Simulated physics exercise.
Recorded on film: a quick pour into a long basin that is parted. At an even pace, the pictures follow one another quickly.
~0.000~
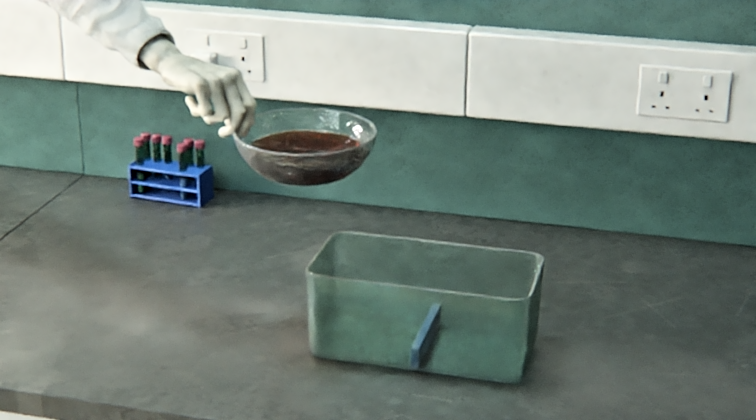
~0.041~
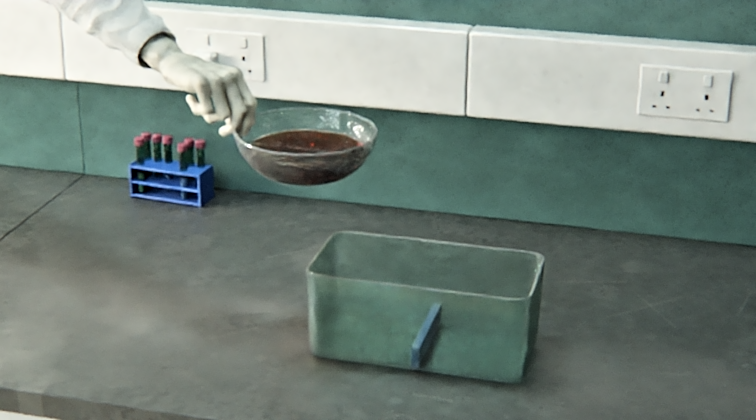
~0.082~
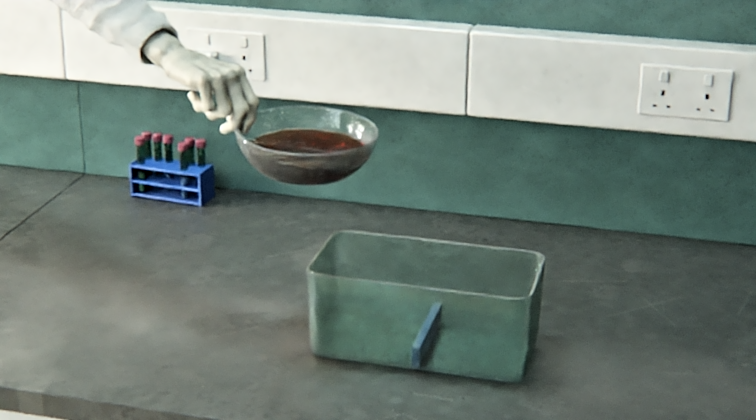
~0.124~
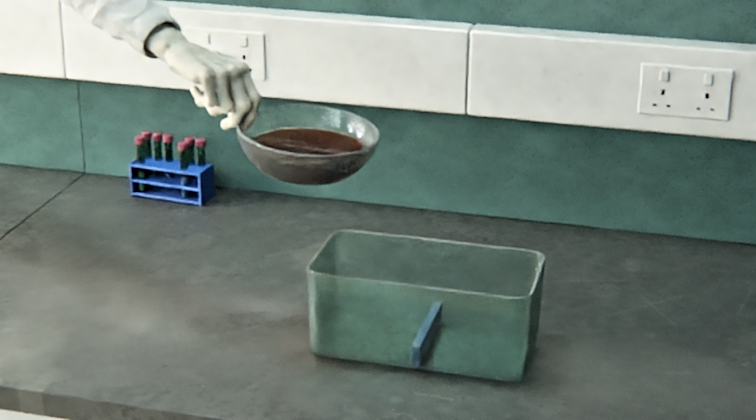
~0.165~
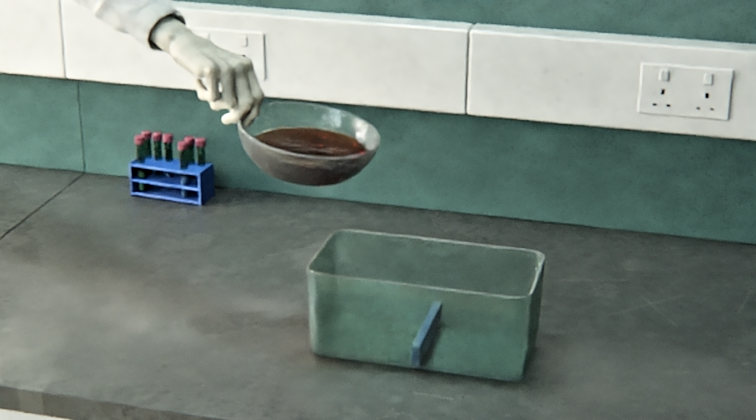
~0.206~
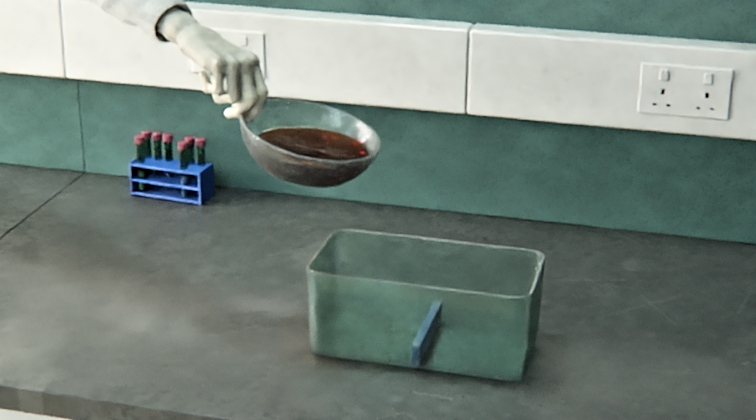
On a grey laboratory worktop, a gloved hand holds a clear bowl of dark brown liquid above and to the left of a long glass basin with a low blue divider, then gradually tilts the bowl slightly to the right.
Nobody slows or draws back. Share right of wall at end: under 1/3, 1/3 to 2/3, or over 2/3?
Once it settles, the part right of the wall is below a third, I'd say.
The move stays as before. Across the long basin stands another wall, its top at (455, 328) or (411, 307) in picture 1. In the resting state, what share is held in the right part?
About 15 % for the first and about 40 % for the second.
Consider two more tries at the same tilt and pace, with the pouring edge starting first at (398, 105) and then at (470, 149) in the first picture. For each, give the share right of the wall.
In order, some 60 and 75 percent.
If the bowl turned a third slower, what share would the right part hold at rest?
Somewhere near 25 percent.
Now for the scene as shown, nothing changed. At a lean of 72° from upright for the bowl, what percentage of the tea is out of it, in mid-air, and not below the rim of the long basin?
About 55 per cent.
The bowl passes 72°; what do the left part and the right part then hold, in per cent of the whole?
Left side: 20 in a hundred; right side: 0 in a hundred.
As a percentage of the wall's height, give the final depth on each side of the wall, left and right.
Left near 70; right near 20.
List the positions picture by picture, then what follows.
Tilt 0°; pouring edge (373, 139); surface from (249, 142) to (366, 154); the long basin's rim runs from (320, 253) to (537, 278); the wall's top is at (426, 326), in the first frame.
Tilt 1°; pouring edge (374, 139); surface from (249, 142) to (367, 154), in the second frame.
Tilt 2°; pouring edge (375, 140); surface from (250, 140) to (367, 154), in the third frame.
Tilt 5°; pouring edge (376, 143); surface from (251, 138) to (368, 155), in the fourth frame.
Tilt 9°; pouring edge (377, 147); surface from (253, 136) to (370, 157), in the fifth frame.
Tilt 13°; pouring edge (377, 152); surface from (254, 135) to (371, 158), in the sixth frame.
A moment on, the bowl is tipped part way and 25 per cent is still to pour, 21 is left of the wall and 0 right of it.
Next, the bowl is tipped right over and 0 per cent is still to pour, 80 is left of the wall and 17 right of it.
Then the bowl is tipped right over and 0 per cent is still to pour, 78 is left of the wall and 21 right of it.
Later the bowl is tipped right over and 0 per cent is still to pour, 76 is left of the wall and 23 right of it.
At rest 76 per cent lies left of the wall, 23 right of it and 1 outside.
